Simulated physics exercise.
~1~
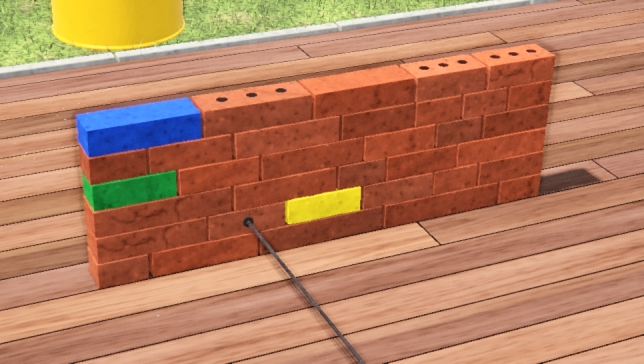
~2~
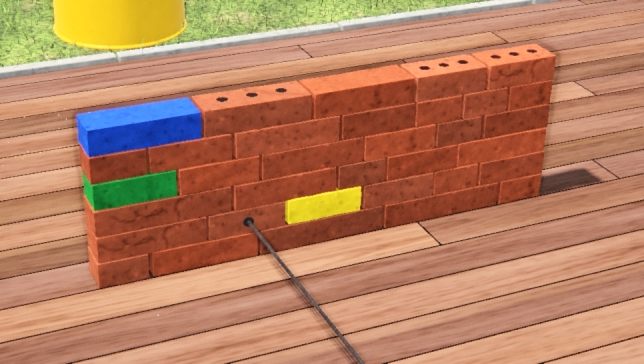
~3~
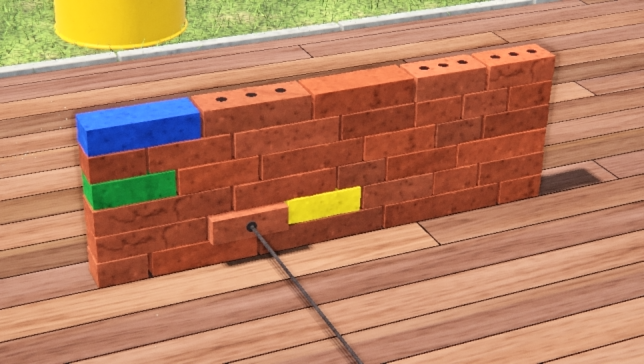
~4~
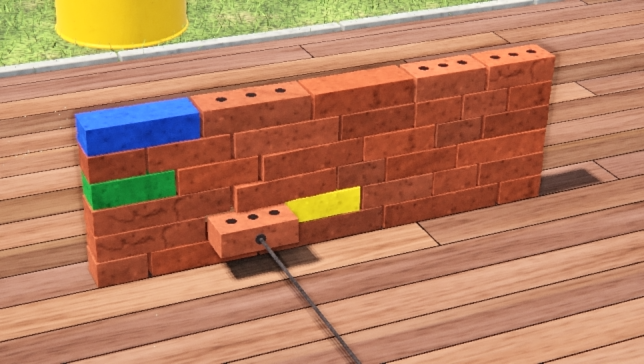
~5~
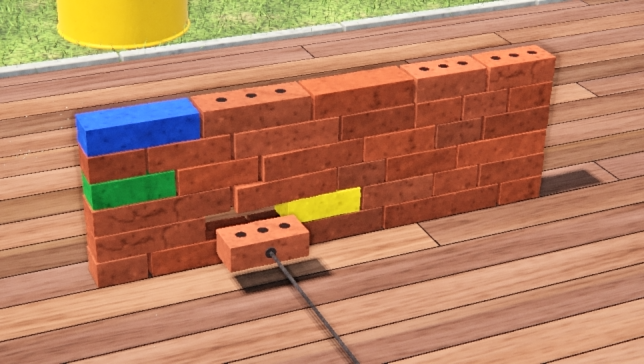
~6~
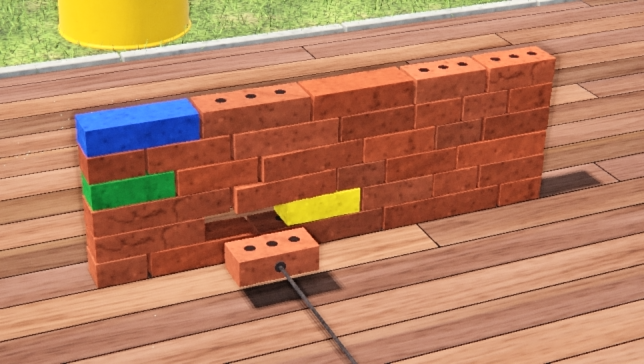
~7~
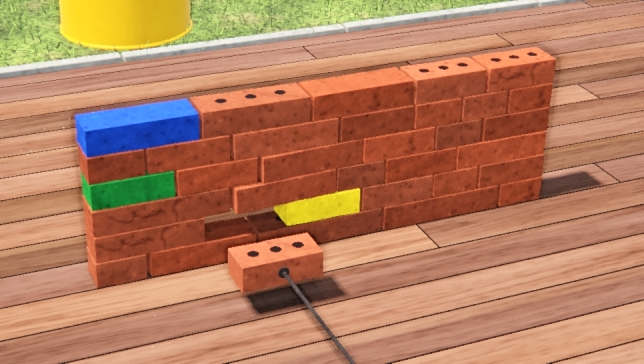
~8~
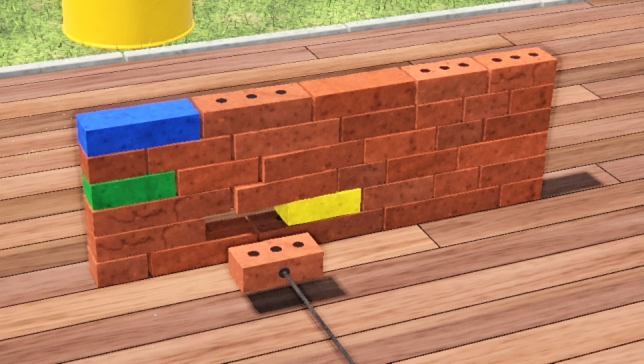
The clip shows a low brick wall with blue, green and yellow bricks on wooden decking, where a thin dark rod draws a red brick out of the lower part toward the viewer, leaving a gap while the rest of the wall stays standing.
